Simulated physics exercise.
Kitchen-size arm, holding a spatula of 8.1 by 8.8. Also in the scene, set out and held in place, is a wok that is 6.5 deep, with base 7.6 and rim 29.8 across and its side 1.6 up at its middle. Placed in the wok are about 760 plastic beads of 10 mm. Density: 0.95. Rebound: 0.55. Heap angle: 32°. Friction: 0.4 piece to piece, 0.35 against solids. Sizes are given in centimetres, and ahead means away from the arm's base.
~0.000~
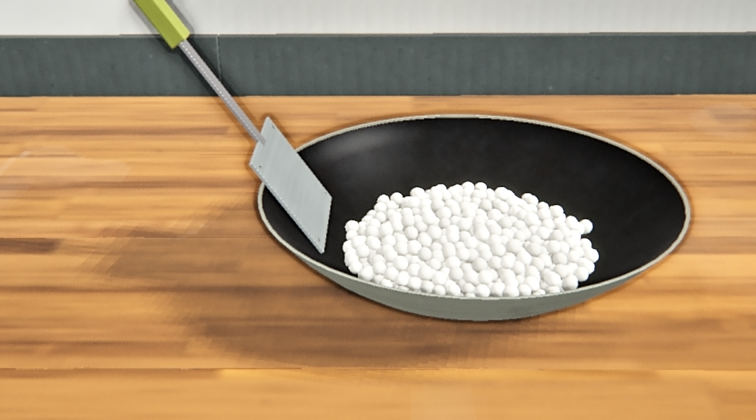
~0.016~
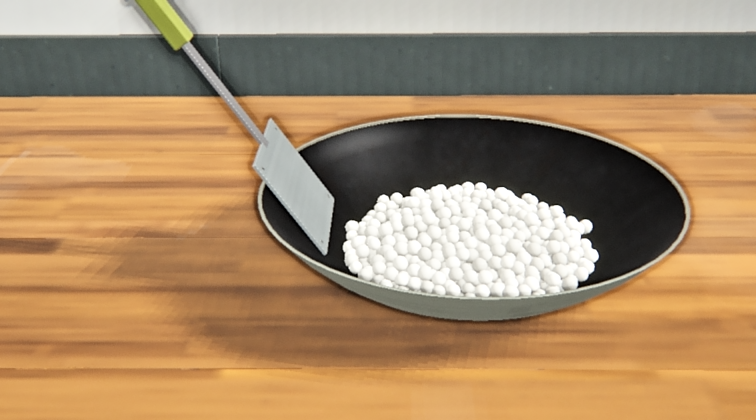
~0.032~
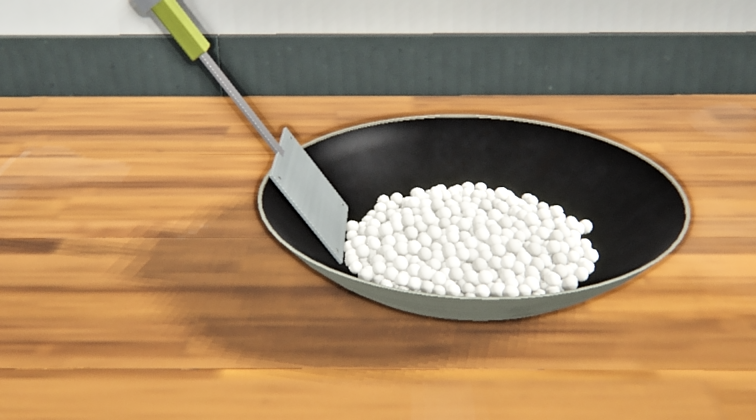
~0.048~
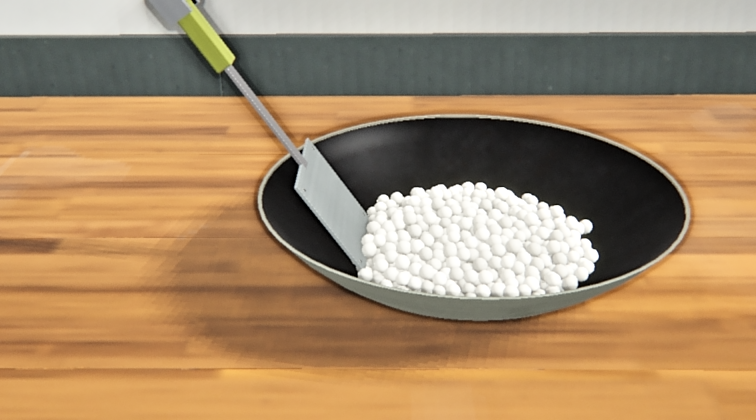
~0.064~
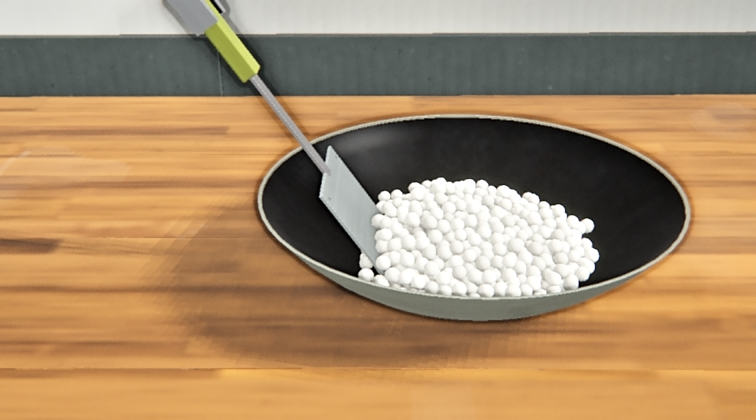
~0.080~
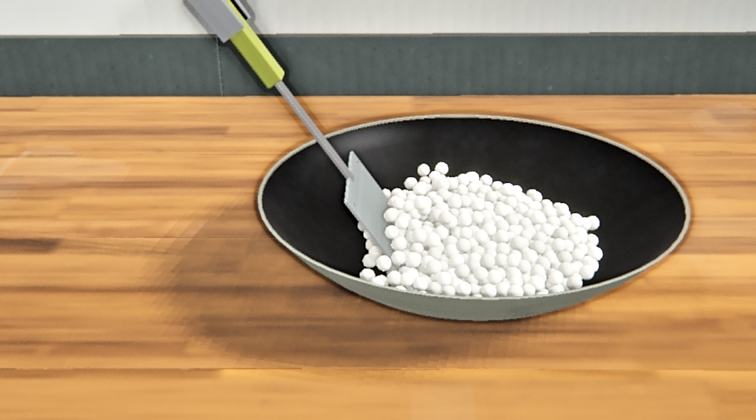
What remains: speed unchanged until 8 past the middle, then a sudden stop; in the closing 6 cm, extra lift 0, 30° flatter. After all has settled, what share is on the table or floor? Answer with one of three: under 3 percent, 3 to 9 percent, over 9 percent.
Over 9 percent.
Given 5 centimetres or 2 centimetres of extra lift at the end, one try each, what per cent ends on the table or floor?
It comes to around 25 per cent on the first try and around 20 per cent on the second.
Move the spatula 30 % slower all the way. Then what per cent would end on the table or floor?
Some 5 in a hundred.
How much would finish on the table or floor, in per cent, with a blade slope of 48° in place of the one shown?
Near 10 %.
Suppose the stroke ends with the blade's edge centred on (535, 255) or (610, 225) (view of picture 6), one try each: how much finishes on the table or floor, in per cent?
I'd say roughly 0 per cent, then roughly 30 per cent.
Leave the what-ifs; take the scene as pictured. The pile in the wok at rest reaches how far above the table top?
About 7.5 cm.
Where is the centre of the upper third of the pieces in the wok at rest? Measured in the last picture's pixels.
Around (609, 212).
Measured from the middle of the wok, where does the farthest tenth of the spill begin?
Around 35 centimetres from the centre.
By 0.12 s, sloping 56°, highest piece 9 above the table; 760 in the wok.
By 0.16 s, sloping 46°, highest piece 10 above the table; 760 in the wok.
By 0.38 s, sloping 26°, highest piece 8 above the table; 670 in the wok, 60 on the table or floor, 30 on the blade or in flight.
By 1.43 s, sloping 26°, highest piece 7 above the table; 666 in the wok, 94 on the table or floor.
Final count, 666 in the wok, 94 on the table or floor. That is 12 % on the table or floor.
